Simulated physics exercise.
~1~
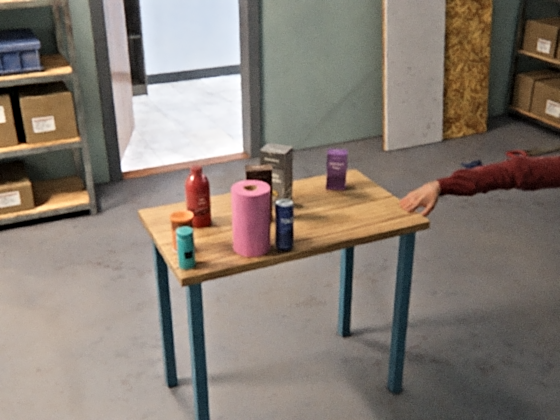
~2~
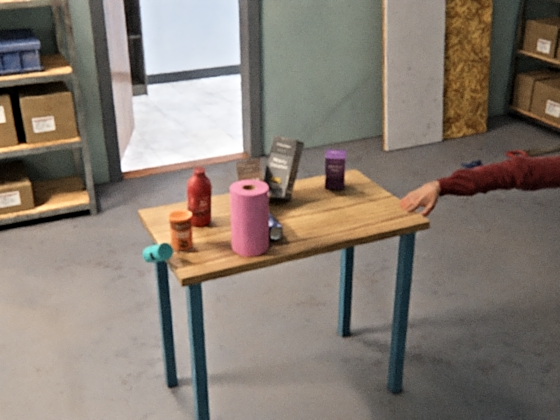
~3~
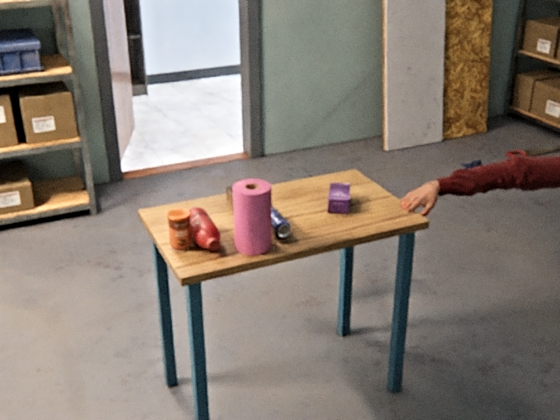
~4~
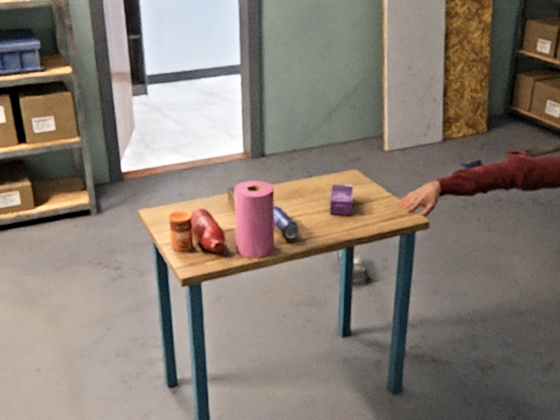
The footage shows a hand gripping the right edge of a wooden table as the items on it topple, a small turquoise container going over the left side and a grey carton ending on the floor, while the red bottle, blue can and purple carton lie beside the upright pink roll and orange tin.
